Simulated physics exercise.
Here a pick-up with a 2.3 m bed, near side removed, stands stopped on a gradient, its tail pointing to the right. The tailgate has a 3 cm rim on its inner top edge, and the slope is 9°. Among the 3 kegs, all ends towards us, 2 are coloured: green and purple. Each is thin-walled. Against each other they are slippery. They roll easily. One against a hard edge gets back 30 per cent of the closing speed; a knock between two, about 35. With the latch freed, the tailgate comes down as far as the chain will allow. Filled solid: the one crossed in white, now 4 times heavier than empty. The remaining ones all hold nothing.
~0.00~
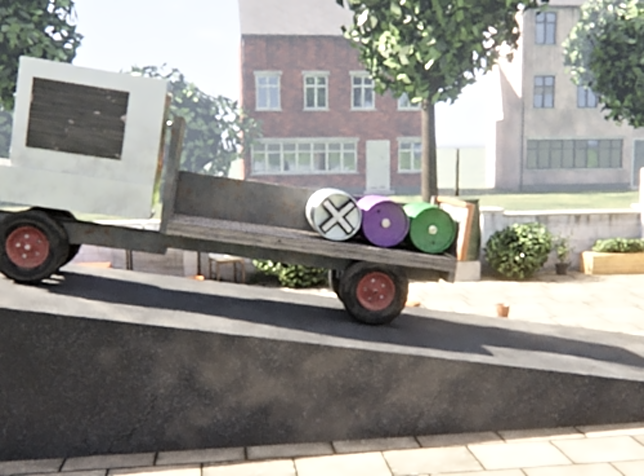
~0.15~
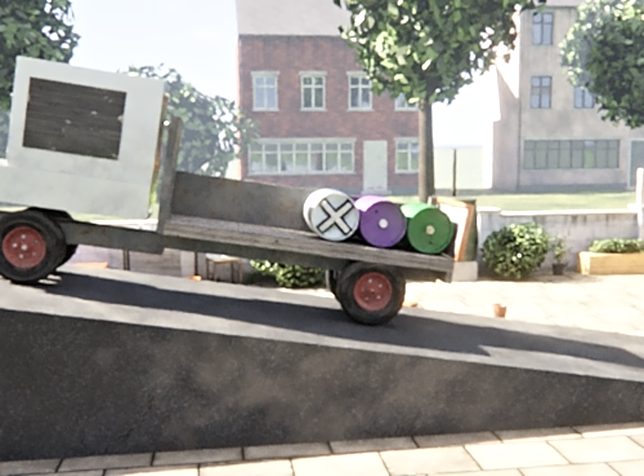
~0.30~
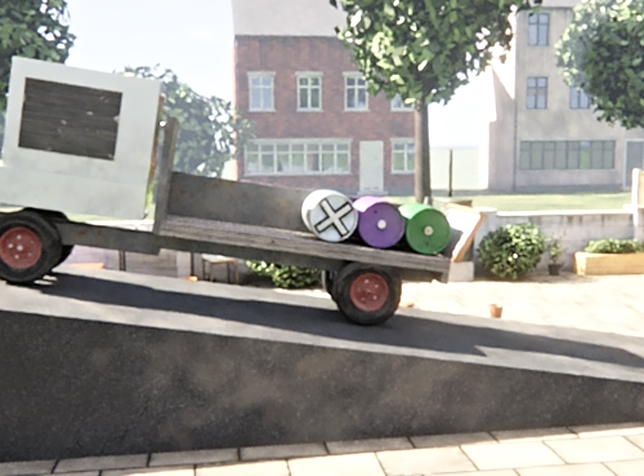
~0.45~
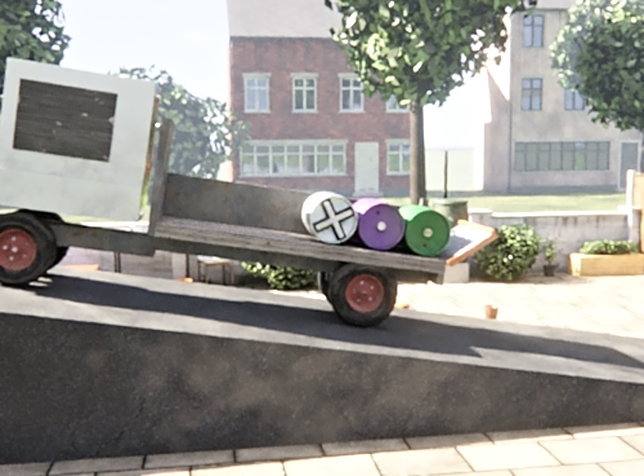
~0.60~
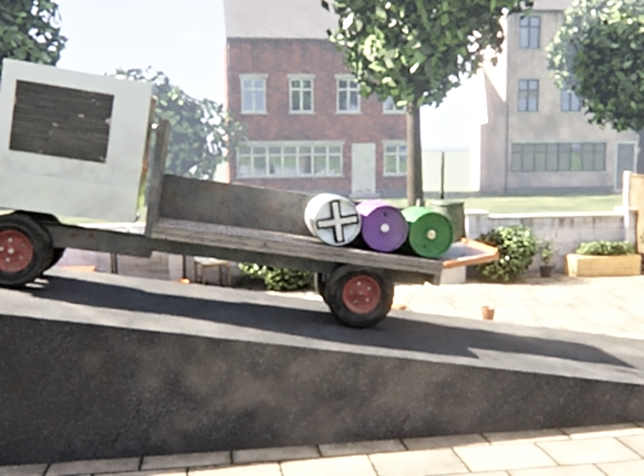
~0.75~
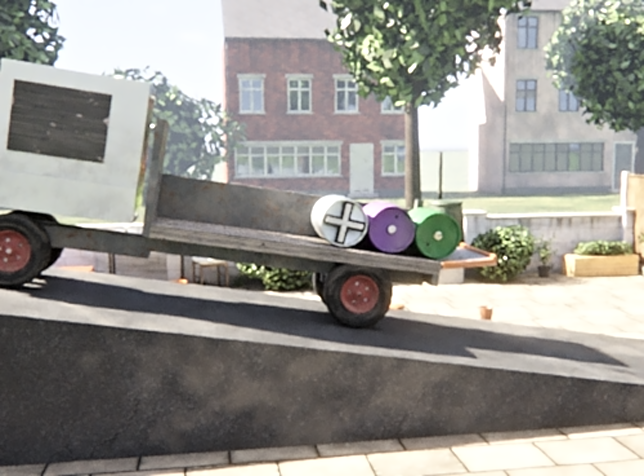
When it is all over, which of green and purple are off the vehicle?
The green keg gets away, the purple rolls out.
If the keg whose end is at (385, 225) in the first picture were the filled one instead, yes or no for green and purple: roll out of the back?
Then green yes, purple no.
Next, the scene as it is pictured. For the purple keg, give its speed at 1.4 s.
Speed: Around 0.6 m/s.
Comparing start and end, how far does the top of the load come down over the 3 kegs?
Some 15 centimetres.
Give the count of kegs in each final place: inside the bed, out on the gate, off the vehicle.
Counts in the order asked: 1, 0, 2.
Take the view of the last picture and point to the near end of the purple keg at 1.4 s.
I'd point to somewhere near (440, 236).
By 1.4 s, green is on the gate, 40 cm past the hinge, rolling right; purple is on the bed, 5 cm short of the hinge, rolling right; 0 of 3 are out.
By 2.2 s, green is out on the ground; purple is dropping off the gate; 2 of 3 are out.
Finally (10.9 s), green is out on the ground; purple is out on the ground; 2 of 3 are out.
